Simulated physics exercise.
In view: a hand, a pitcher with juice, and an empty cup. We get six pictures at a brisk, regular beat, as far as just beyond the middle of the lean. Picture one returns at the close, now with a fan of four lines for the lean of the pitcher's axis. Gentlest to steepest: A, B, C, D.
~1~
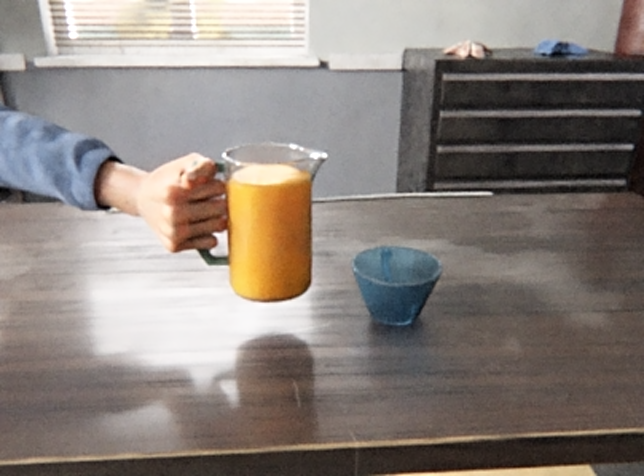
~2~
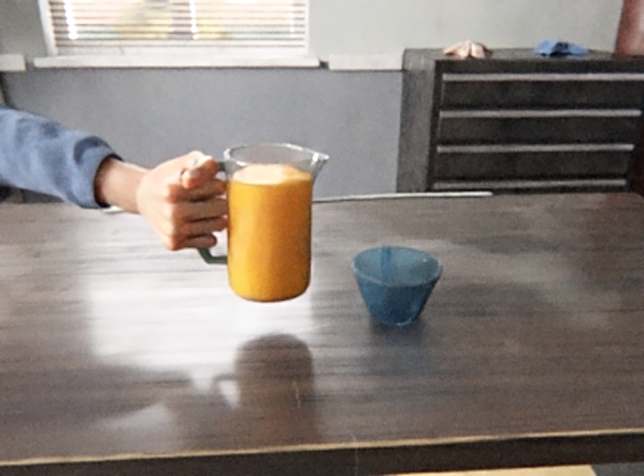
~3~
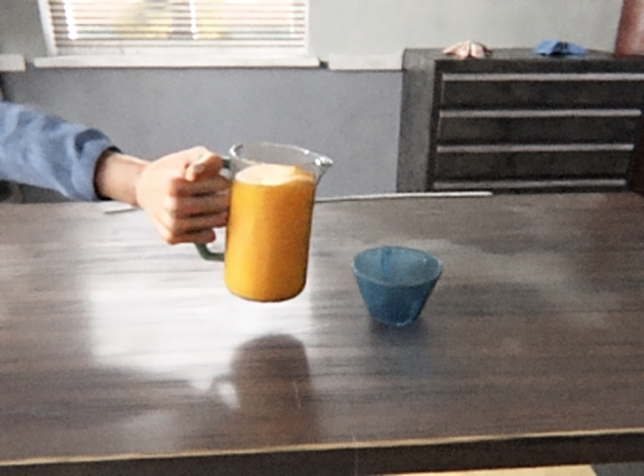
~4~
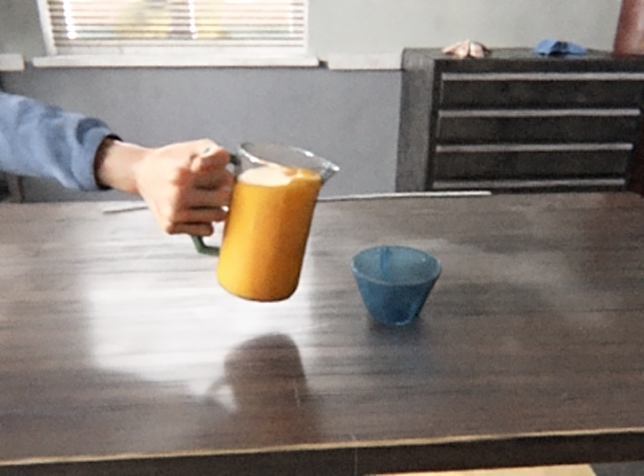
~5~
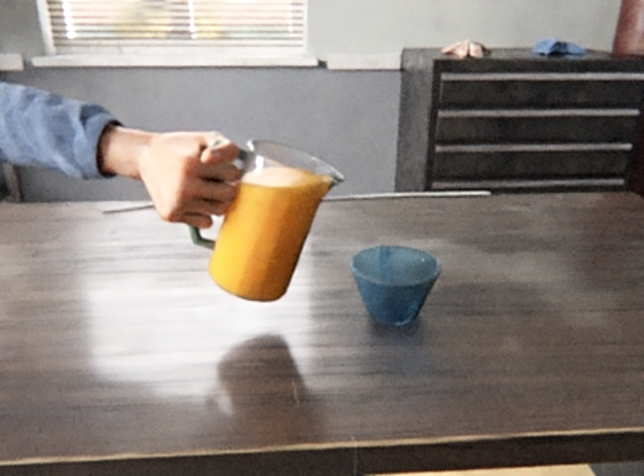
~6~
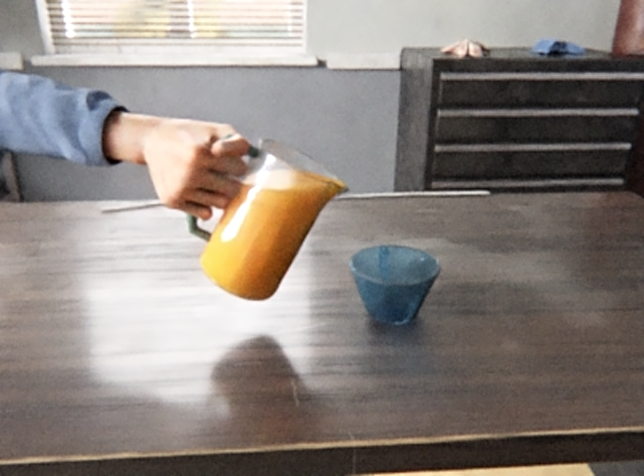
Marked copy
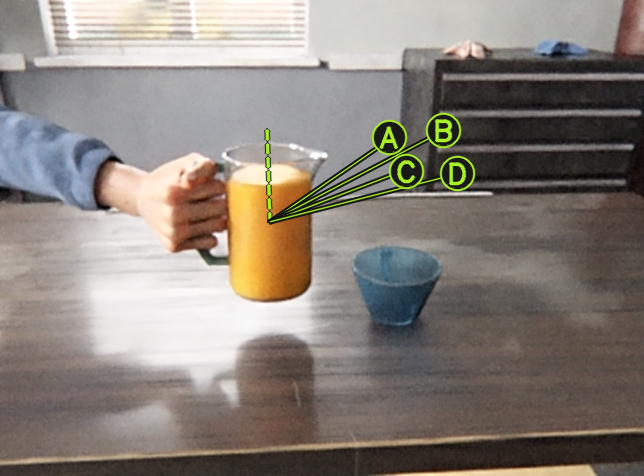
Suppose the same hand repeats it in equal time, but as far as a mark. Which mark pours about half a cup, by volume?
Mark A does it best.
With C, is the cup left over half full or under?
Over half.
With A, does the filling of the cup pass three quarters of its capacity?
No, it does not.
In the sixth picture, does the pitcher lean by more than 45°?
No.
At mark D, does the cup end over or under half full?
Over.
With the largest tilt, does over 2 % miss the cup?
Yes.
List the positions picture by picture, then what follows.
The first frame shows upright, lip at (325, 156); rim of the cup round (397, 264); nothing has left yet.
The second frame shows upright, lip at (327, 157); nothing has left yet.
The third frame shows tipped about 6°, lip at (331, 162); nothing has left yet.
The fourth frame shows tipped about 12°, lip at (337, 168); nothing has left yet.
The fifth frame shows tipped about 20°, lip at (343, 178); nothing has left yet.
The sixth frame shows tipped about 28°, lip at (348, 188); nothing has left yet.
In lime, A at (376, 148); B at (428, 138); C at (389, 175); D at (440, 178).
With A, the cup ends with about 52 % of what it can hold.
With B, the cup ends with about 74 % of what it can hold.
With C, the cup ends with about 92 % of what it can hold; 5 % of the juice is spilt.
With D, the cup is filled to the brim; 16 % of the juice is spilt.
